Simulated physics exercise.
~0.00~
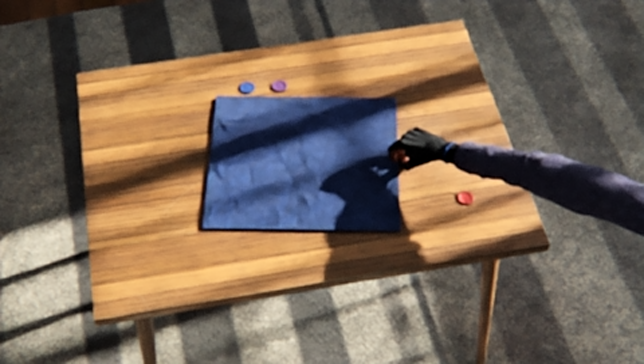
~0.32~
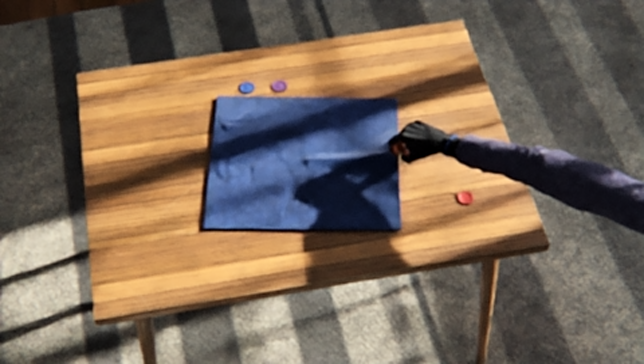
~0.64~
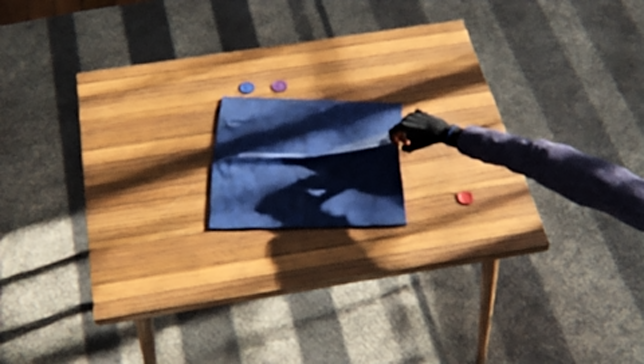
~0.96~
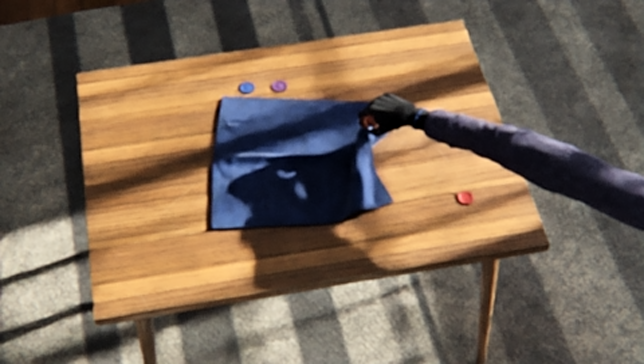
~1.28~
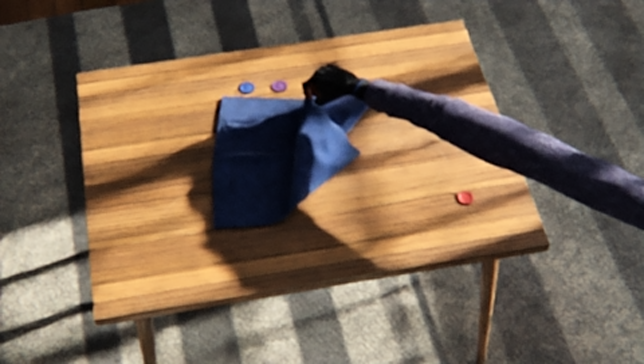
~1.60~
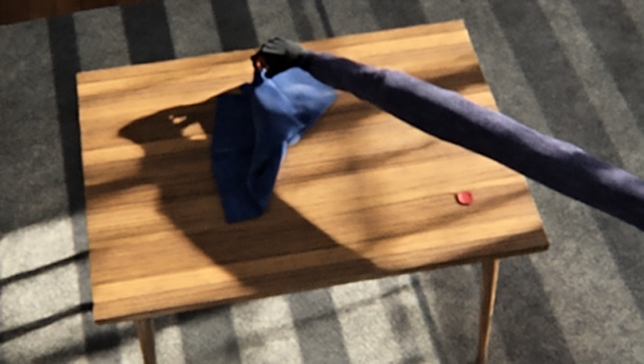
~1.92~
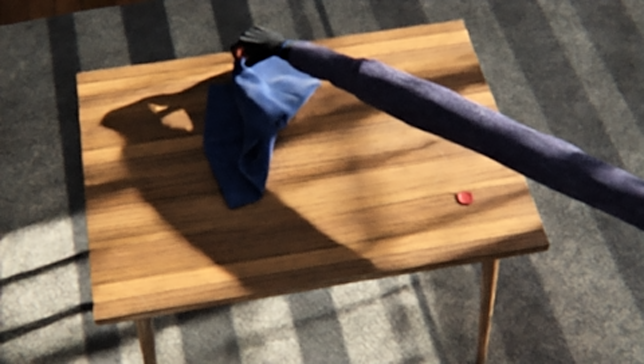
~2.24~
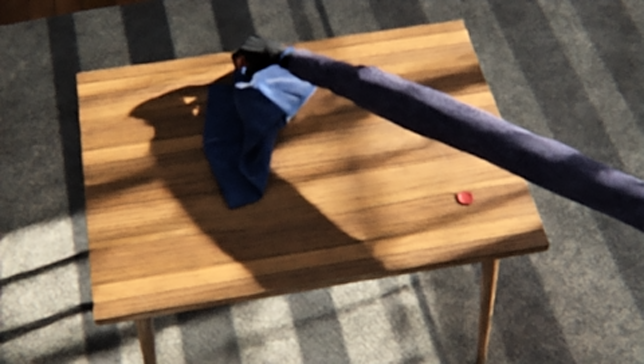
A dark blue hand towel lies flat on a striped-grain wooden table, seen from above at an angle, with a grey striped rug beneath and bands of sunlight across everything. A small blue disc and a purple one sit just beyond its far edge, and a red one lies to its right. A dark-gloved hand reaching in from the right pinches the towel's right edge and lifts it. The hand carries it left and toward the far edge, folding and bunching the cloth. It lowers slightly there, still holding the crumpled towel, which hides the blue and purple discs while the red stays visible.
